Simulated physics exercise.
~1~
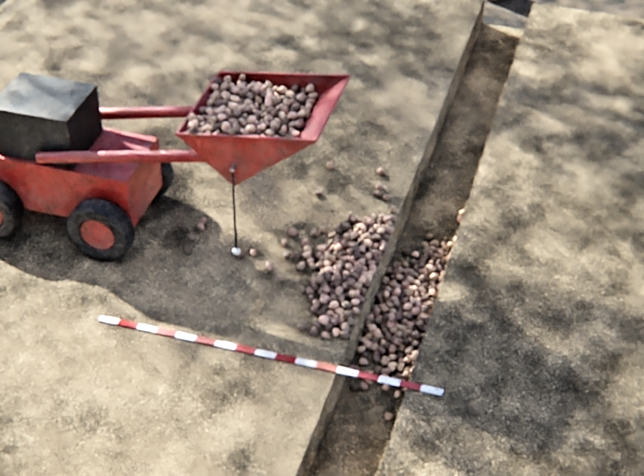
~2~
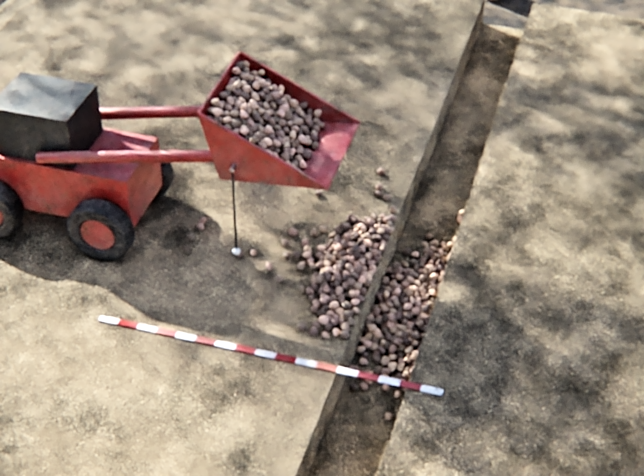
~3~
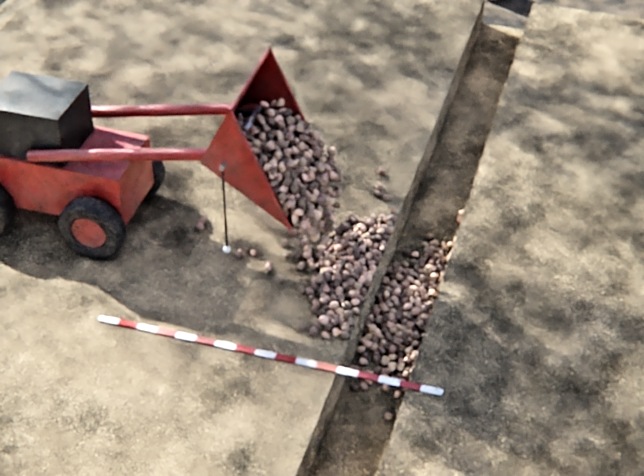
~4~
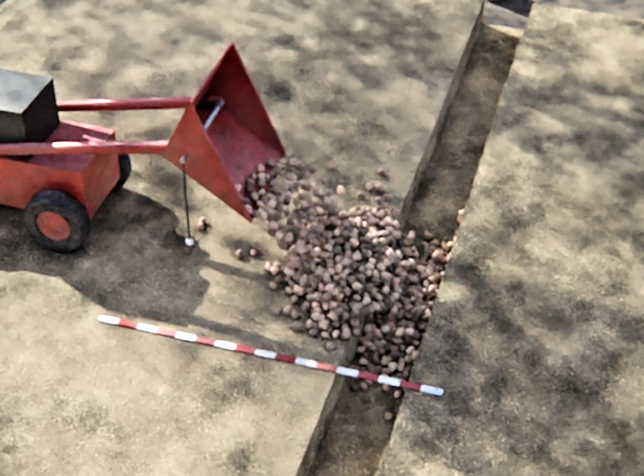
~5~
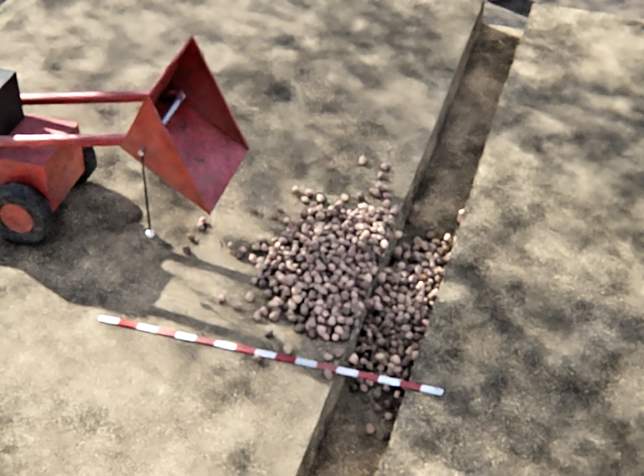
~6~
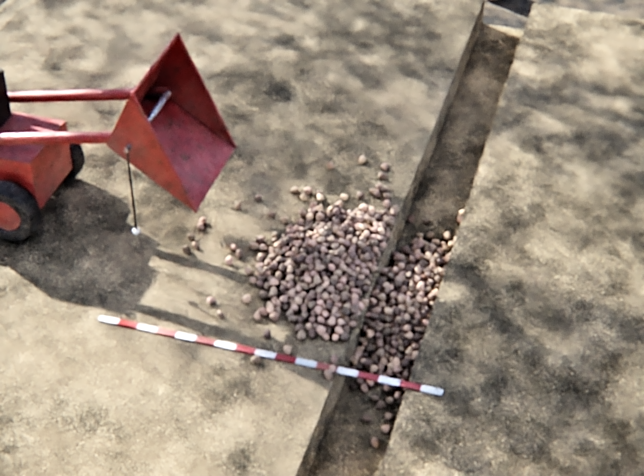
A small red loader tips its skip forward and backs away to the left, pouring round stones onto the loose heap beside and inside a narrow trench near a striped staff, and ends with the skip empty and a larger pile straddling the trench's near edge.
